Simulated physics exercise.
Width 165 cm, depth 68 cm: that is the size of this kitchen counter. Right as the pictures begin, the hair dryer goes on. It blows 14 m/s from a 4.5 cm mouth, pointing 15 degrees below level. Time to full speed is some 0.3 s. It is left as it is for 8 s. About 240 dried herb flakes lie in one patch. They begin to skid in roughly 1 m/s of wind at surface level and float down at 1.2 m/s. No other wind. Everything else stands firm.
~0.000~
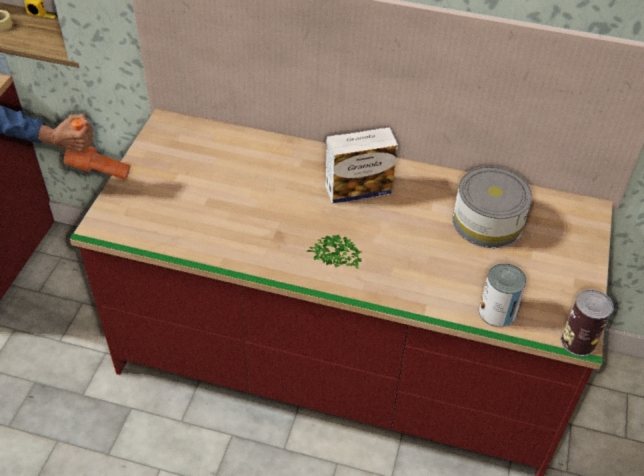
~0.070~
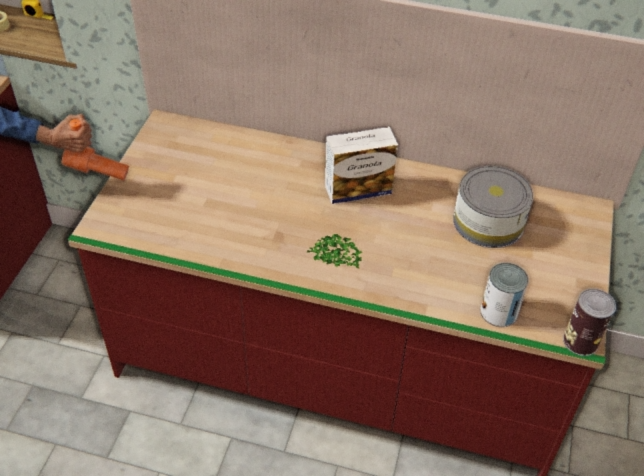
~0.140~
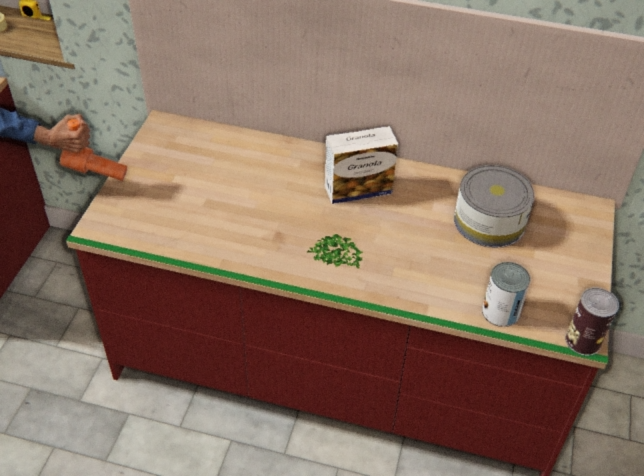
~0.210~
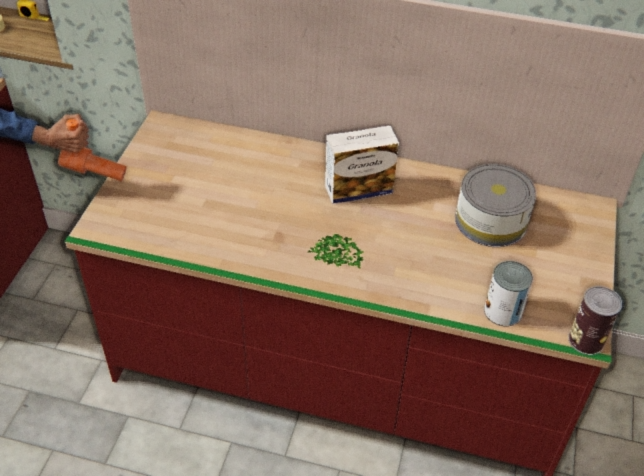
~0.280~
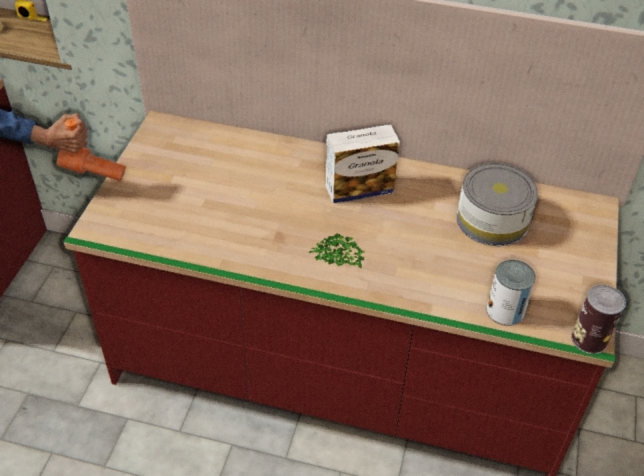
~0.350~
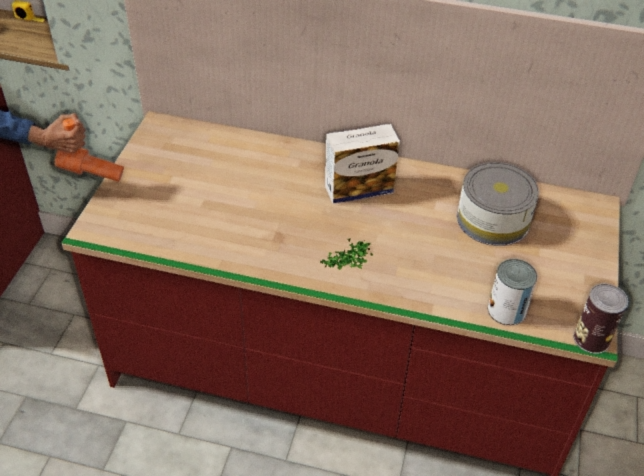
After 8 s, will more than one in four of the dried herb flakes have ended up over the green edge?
Yes.
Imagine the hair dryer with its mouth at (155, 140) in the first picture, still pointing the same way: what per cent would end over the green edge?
Around 80 per cent would end up there.
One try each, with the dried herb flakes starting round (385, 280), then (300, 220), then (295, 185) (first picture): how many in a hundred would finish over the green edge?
First try 70 %, second 20 %, third 0 %.
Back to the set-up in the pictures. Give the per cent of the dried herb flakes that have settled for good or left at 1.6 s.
That works out to some 80 %.
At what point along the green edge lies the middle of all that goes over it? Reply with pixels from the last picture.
(452, 327).
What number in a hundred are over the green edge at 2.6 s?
Near 60 %.
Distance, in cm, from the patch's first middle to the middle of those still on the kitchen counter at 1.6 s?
It comes to near 75 cm.
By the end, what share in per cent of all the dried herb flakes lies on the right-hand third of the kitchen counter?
Near 10 %.
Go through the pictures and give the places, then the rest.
The middle of the dried herb flakes is near (335, 253), none has stirred yet and the mouth of the hair dryer is at (128, 173), in the first picture.
The middle of the dried herb flakes is near (332, 253), none has stirred yet and the green edge is centred on (321, 299), in the second picture.
The middle of the dried herb flakes is near (332, 253), none has stirred yet, the top of a carton is at (362, 140) and the top of a large tin is at (497, 190), in the third picture.
The middle of the dried herb flakes is near (333, 253) and none has stirred yet, in the fourth picture.
The middle of the dried herb flakes is near (334, 253) and none has stirred yet, in the fifth picture.
The middle of the dried herb flakes is near (349, 259), the farthest in sight from the hair dryer is at (371, 254) and about 70 % have left their places, in the sixth picture.
After 1.6 s the count stands so, 60 % are over the green edge; the middle of those still in play is near (579, 321).
After 2.6 s the count stands so, 62 % are over the green edge.
After 4.4 s the count stands so, 63 % are over the green edge.
After 8.0 s, at the end, 63 % are over the green edge.
